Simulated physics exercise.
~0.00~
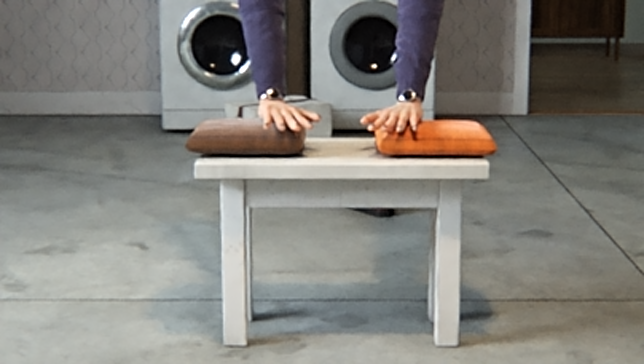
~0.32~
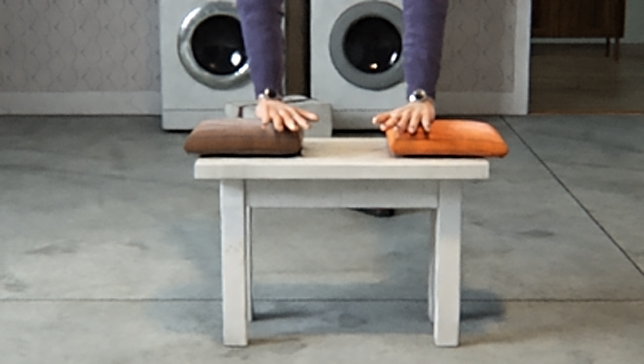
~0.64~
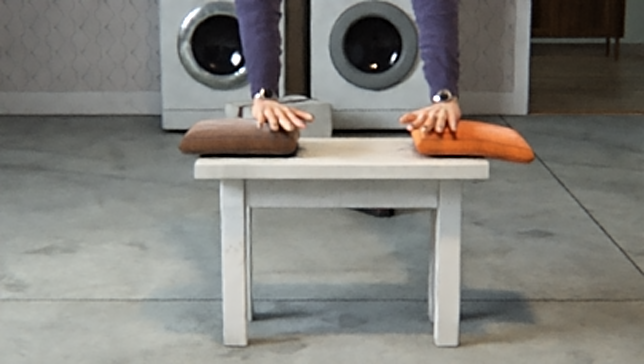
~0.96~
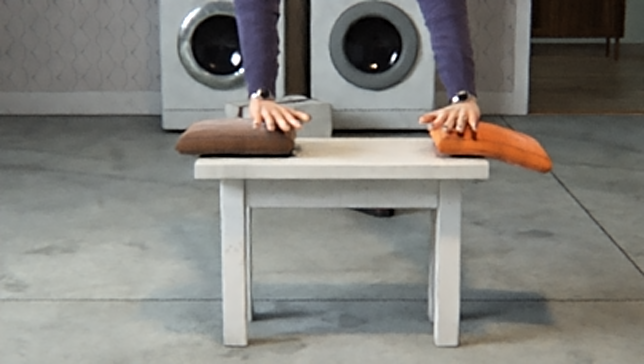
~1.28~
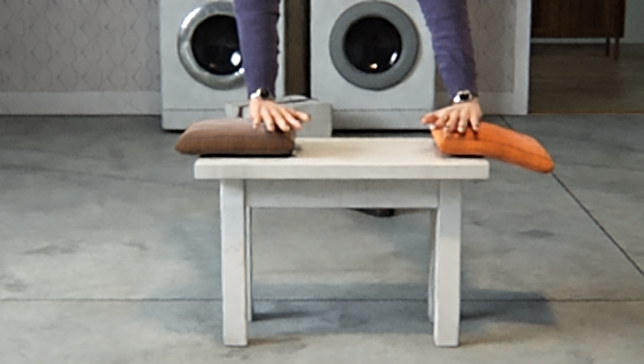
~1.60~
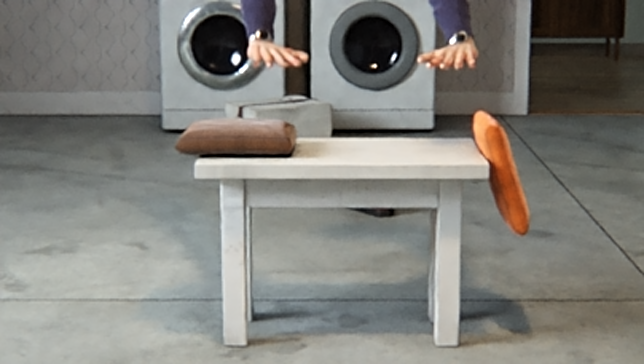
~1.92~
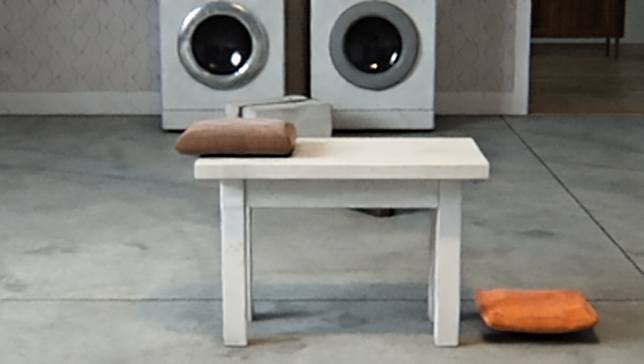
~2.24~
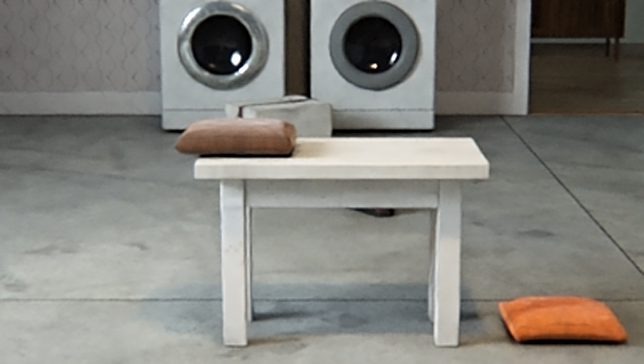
We see two hands resting on a brown sack and an orange sack on a low table, sliding them outward, the orange one much farther. As the hands lift away, the orange sack tips off the right end onto the floor, while the brown one stays on the table.
